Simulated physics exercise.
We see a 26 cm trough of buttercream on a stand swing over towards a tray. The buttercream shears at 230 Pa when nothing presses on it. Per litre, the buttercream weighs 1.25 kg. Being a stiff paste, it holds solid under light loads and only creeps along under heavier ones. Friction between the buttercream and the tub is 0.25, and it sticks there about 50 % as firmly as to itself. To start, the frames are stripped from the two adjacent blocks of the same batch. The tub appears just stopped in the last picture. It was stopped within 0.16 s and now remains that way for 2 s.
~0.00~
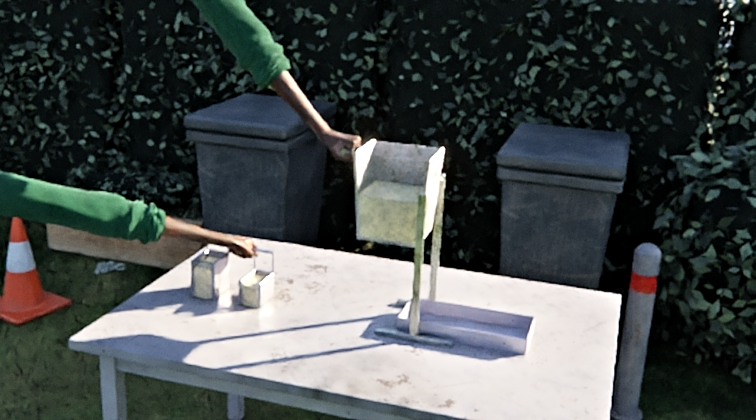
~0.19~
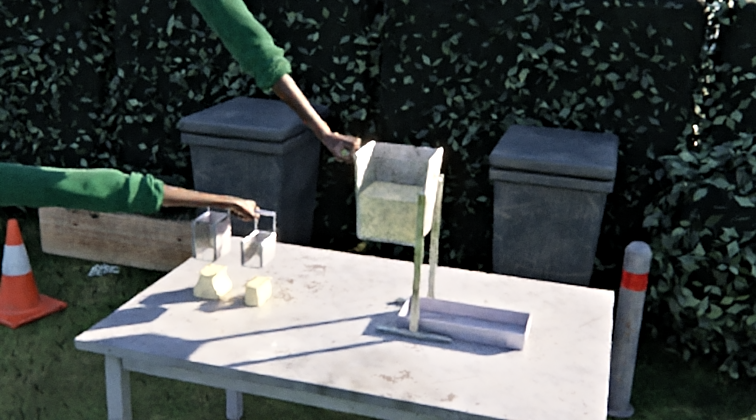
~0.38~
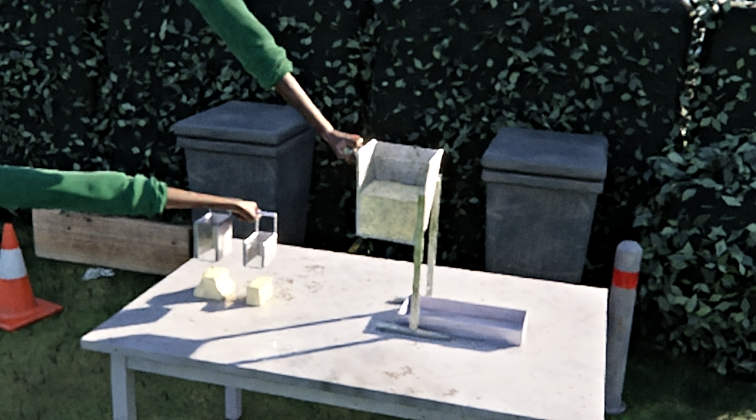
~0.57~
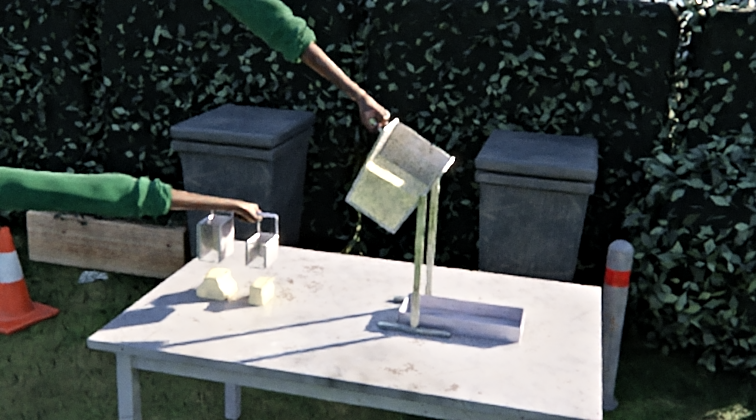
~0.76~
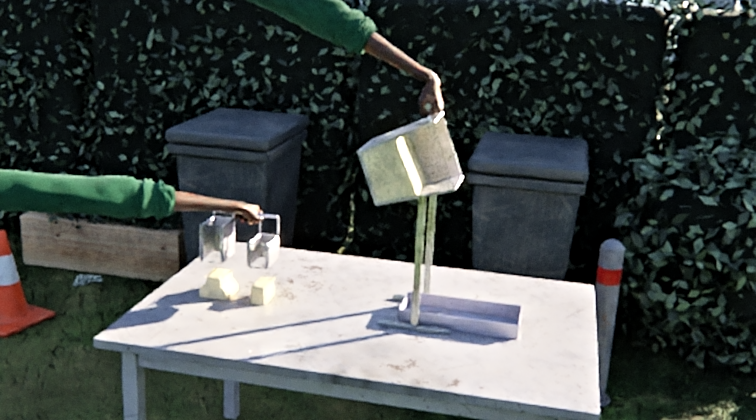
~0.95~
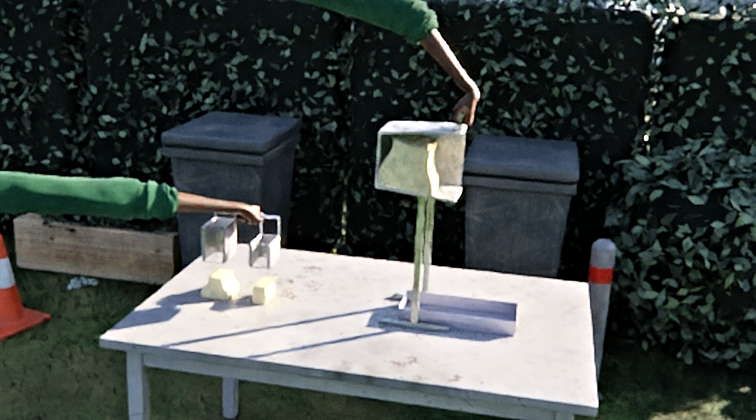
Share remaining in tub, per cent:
Near 57 percent.
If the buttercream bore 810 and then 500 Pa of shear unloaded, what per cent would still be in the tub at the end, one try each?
First try roughly 100 per cent, second try roughly 100 per cent.
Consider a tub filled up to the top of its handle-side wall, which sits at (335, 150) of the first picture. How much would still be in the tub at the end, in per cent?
Some 40 per cent, I reckon.
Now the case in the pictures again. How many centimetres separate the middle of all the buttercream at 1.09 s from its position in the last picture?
Around 6 centimetres.
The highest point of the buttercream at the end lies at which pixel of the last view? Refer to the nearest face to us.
The highest point sits at around (399, 171).
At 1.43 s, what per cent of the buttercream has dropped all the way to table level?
7 per cent.
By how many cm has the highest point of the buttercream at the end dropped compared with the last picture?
10 cm.
By 1.09 s, the tub is at 91 degrees and holds 95 %.
By 1.26 s, the tub is at 91 degrees and holds 67 %.
By 1.43 s, the tub is at 91 degrees and holds 58 %.
By 1.60 s, the tub is at 91 degrees and holds 57 %.
By 2.95 s, at the end, the tub is at 91 degrees and holds 57 %.
